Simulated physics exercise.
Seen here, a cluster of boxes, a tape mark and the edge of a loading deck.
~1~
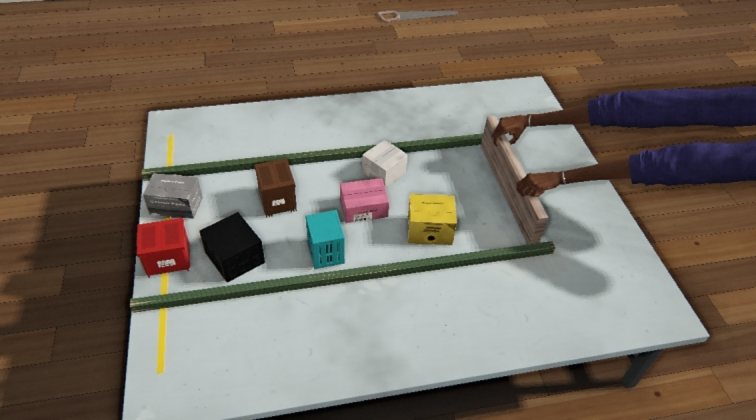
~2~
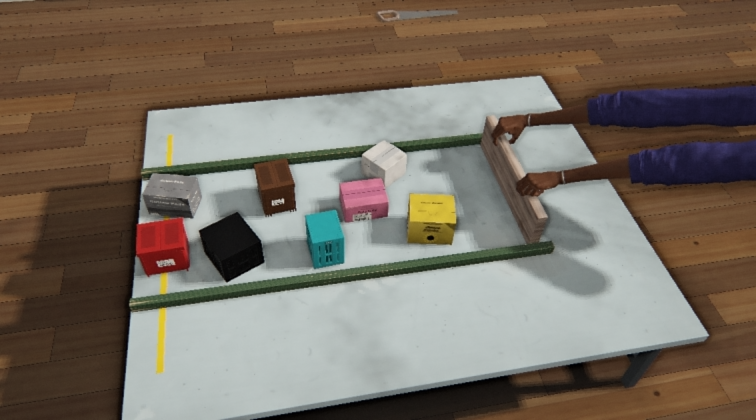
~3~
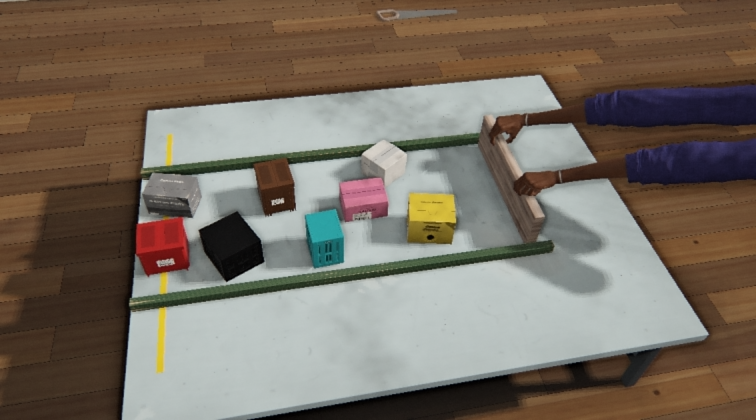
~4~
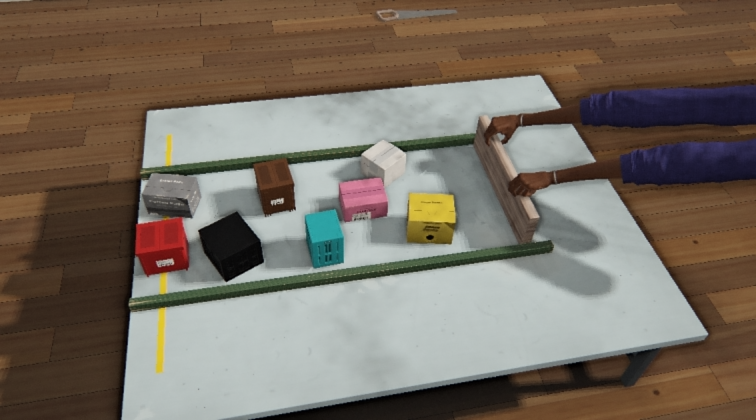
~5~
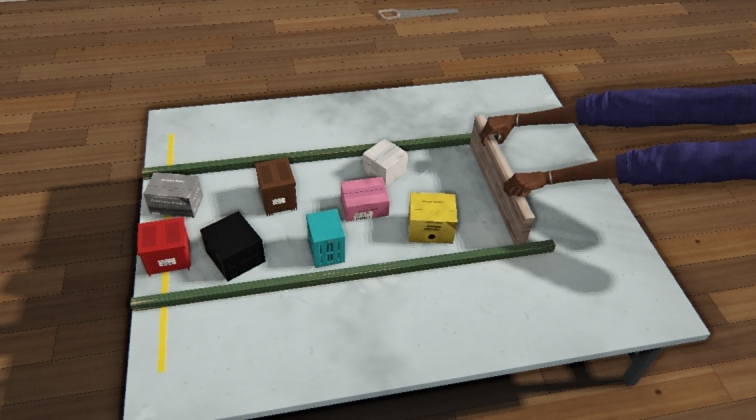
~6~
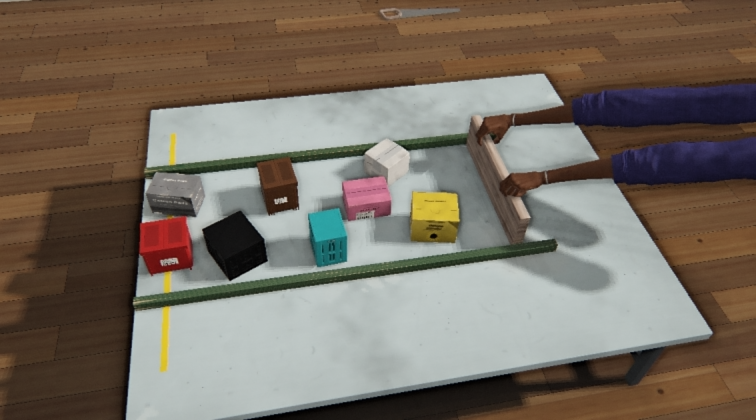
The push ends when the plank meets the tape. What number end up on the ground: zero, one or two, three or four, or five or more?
In the end the number that fall off is five or more.
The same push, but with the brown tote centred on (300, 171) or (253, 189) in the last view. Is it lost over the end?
Place by place, it falls; falls.
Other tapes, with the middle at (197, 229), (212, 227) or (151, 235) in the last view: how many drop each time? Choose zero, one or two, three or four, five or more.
Taking them in turn, at least five; three to four; at least five.
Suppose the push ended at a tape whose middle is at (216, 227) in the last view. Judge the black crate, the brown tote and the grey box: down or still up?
The black crate comes down, the brown tote is kept, the grey box drops off.
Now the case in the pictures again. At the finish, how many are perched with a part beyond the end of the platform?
Overhanging: 3.
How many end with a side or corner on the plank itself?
3 of them.
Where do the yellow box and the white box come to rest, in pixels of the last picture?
About (140, 259), and the other about (151, 182).
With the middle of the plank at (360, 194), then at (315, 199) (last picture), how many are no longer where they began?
By then 4, and 6.
Soon after, none off yet; red tote at rest near (168, 246); grey box at rest near (176, 195); black crate at rest near (235, 245).
Then, none off yet; red tote moved about its own width near (140, 249); grey box at rest near (176, 195); black crate moved about its own width near (186, 249).
At rest, the number that fall off is five or more; fallen, turquoise crate, brown tote, black crate, grey box and red tote.
